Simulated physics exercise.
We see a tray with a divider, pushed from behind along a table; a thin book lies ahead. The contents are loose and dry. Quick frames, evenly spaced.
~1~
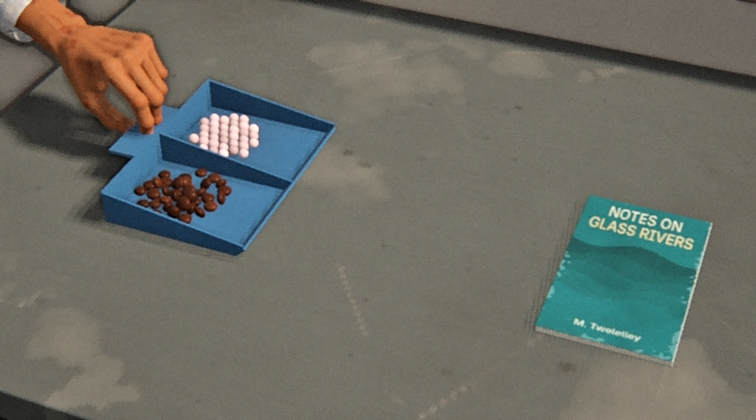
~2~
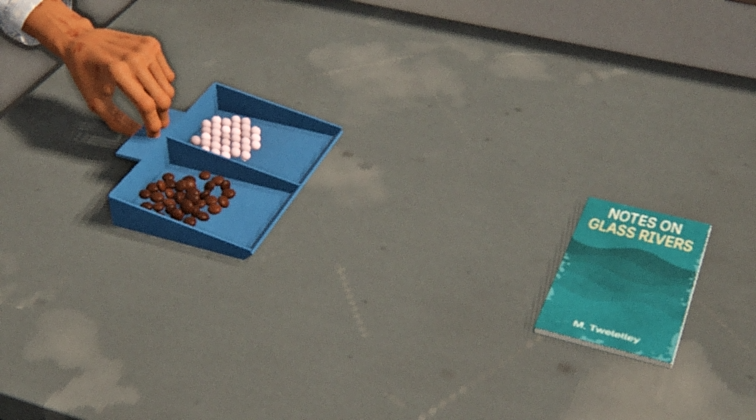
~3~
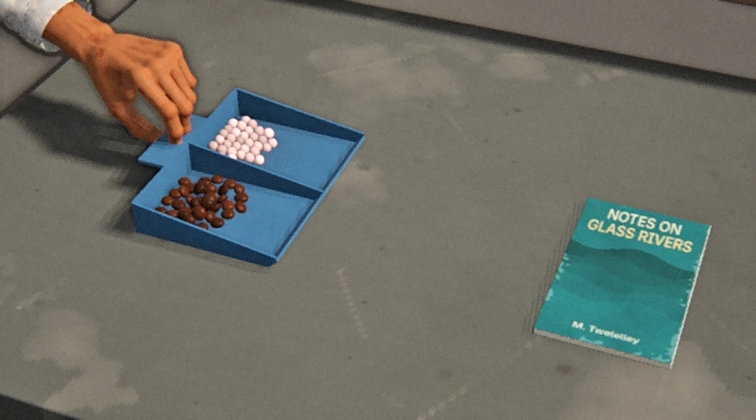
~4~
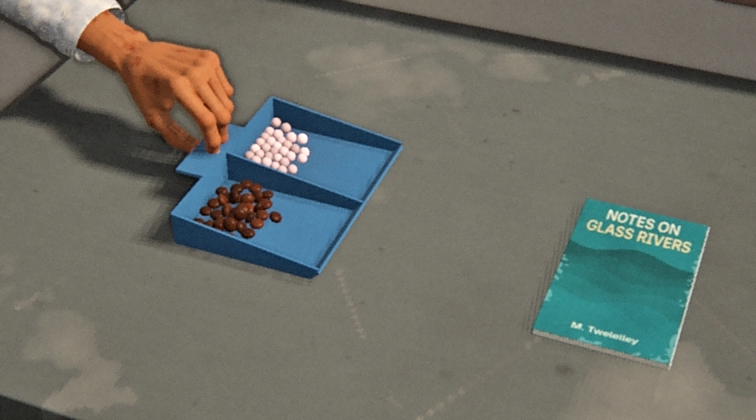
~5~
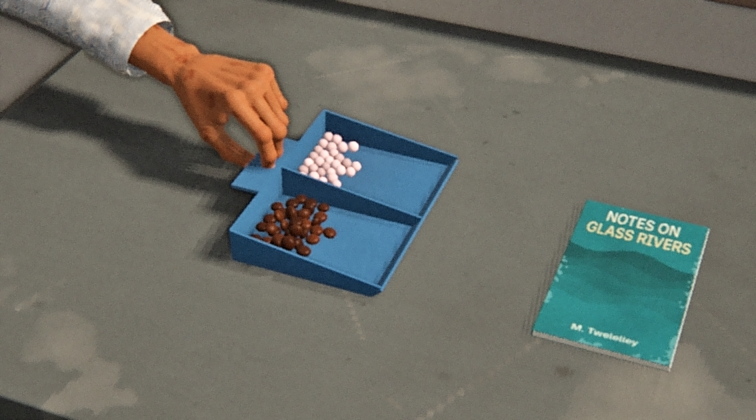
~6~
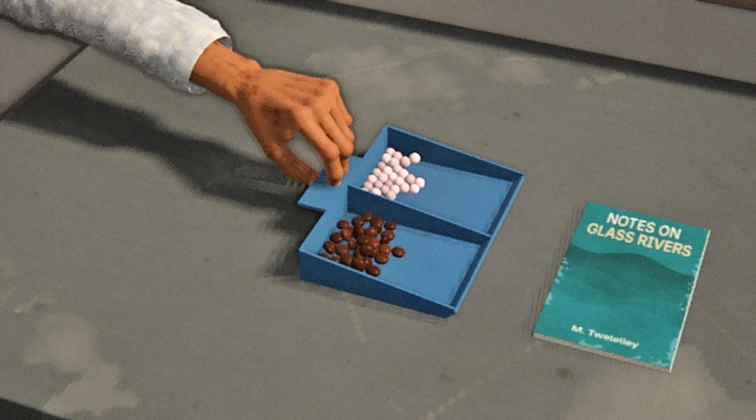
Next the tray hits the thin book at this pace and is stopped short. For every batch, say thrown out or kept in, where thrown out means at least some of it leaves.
Nearer batch - thrown out, farther batch - thrown out.
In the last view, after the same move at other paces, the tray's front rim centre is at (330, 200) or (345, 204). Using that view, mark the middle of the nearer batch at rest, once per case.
It would come to rest near (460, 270) the first time and near (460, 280) the second.
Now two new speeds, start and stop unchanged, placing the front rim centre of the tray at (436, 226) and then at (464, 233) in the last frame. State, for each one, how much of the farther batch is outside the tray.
Roughly 40 per cent the first time and 50 per cent the second.
Then, 0.03 s later than the last frame, tray still sliding, front rim near (524, 248); nearer batch all inside; farther batch all inside.
Then, 0.17 s later than the last frame, tray stopped at the thin book; nearer batch roughly a quarter out of the tray; farther batch roughly a quarter out of the tray.
Then, 0.38 s later than the last frame, tray stopped at the thin book; nearer batch roughly a third out of the tray; farther batch roughly two thirds out of the tray.
When it is over, tray stopped at the thin book; nearer batch roughly a third out of the tray; farther batch roughly two thirds out of the tray.
